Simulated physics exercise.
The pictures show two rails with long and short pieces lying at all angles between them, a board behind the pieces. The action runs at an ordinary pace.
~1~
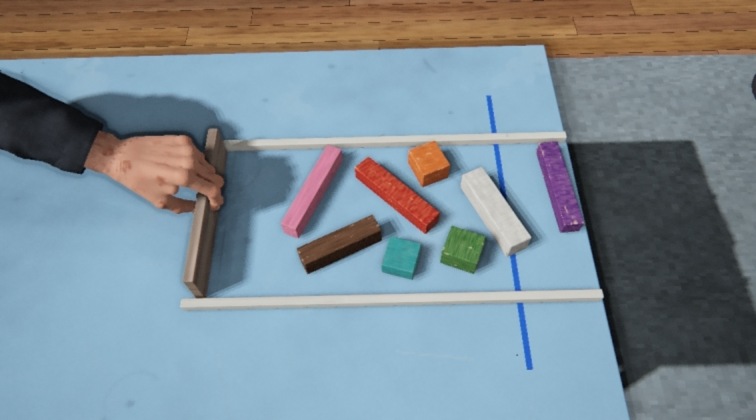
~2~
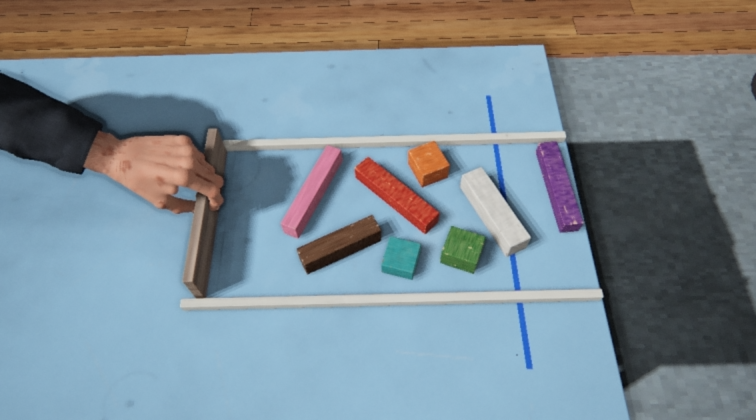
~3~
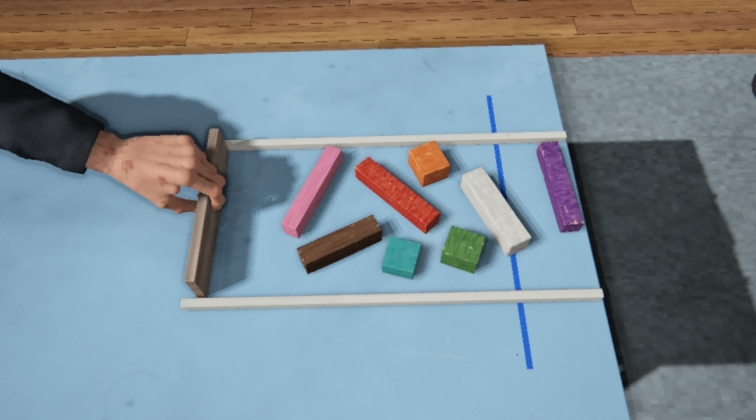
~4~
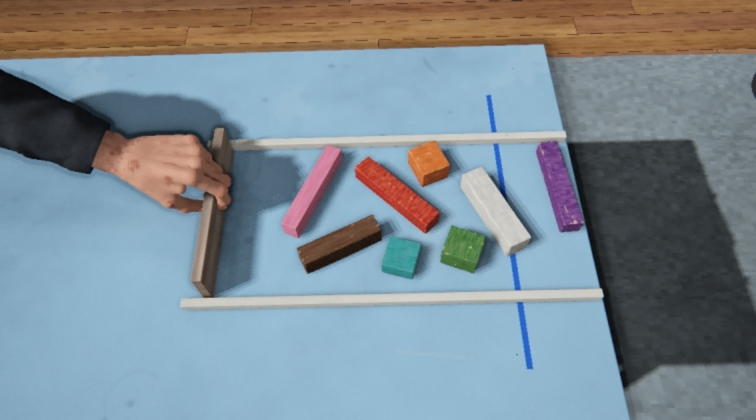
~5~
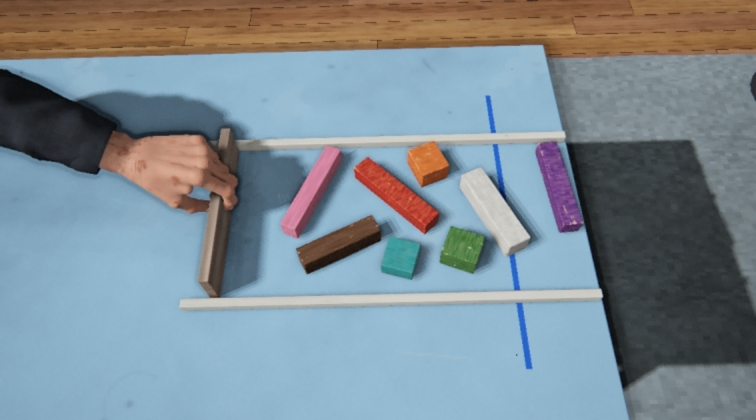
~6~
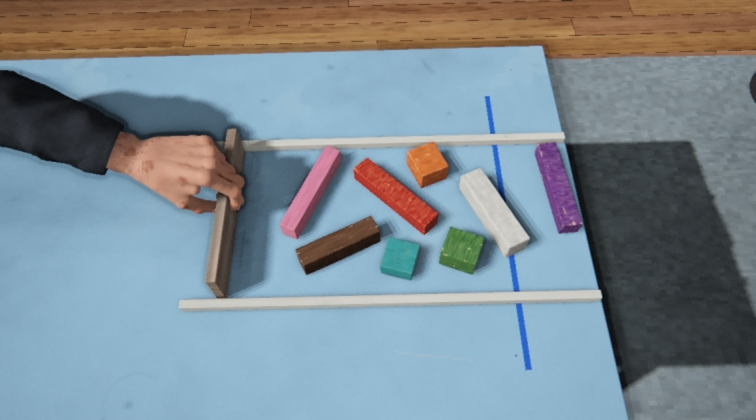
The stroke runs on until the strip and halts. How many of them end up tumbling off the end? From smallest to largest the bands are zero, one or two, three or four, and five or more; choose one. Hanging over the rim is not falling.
The right band is one or two.
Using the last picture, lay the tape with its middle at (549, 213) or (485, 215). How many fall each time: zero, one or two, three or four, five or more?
Falls: At least five, then one to two.
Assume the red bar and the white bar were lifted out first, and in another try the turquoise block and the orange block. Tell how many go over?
0 in the first case and 1 in the second.
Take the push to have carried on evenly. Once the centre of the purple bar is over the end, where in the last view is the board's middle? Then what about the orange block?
The middle is at (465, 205) when it's the purple bar, and at (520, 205) when it's the orange block.
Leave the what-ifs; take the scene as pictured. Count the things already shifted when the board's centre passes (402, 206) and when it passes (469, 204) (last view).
The count is 7 at the first point and 8 at the second.
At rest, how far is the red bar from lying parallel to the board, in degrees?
The angle comes out near 40 degrees.
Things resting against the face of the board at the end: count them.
It adds up to 2.
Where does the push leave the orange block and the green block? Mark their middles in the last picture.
Orange block: About (556, 155); green block: About (568, 247).
Soon after, none off yet; purple bar at rest near (557, 187); white bar at rest near (493, 212); green block at rest near (461, 251).
After that, none off yet; purple bar at rest near (557, 187); white bar displaced a little near (524, 207); green block displaced a little near (477, 250).
In the end, the number that fall off is one or two; gone, white bar and purple bar.
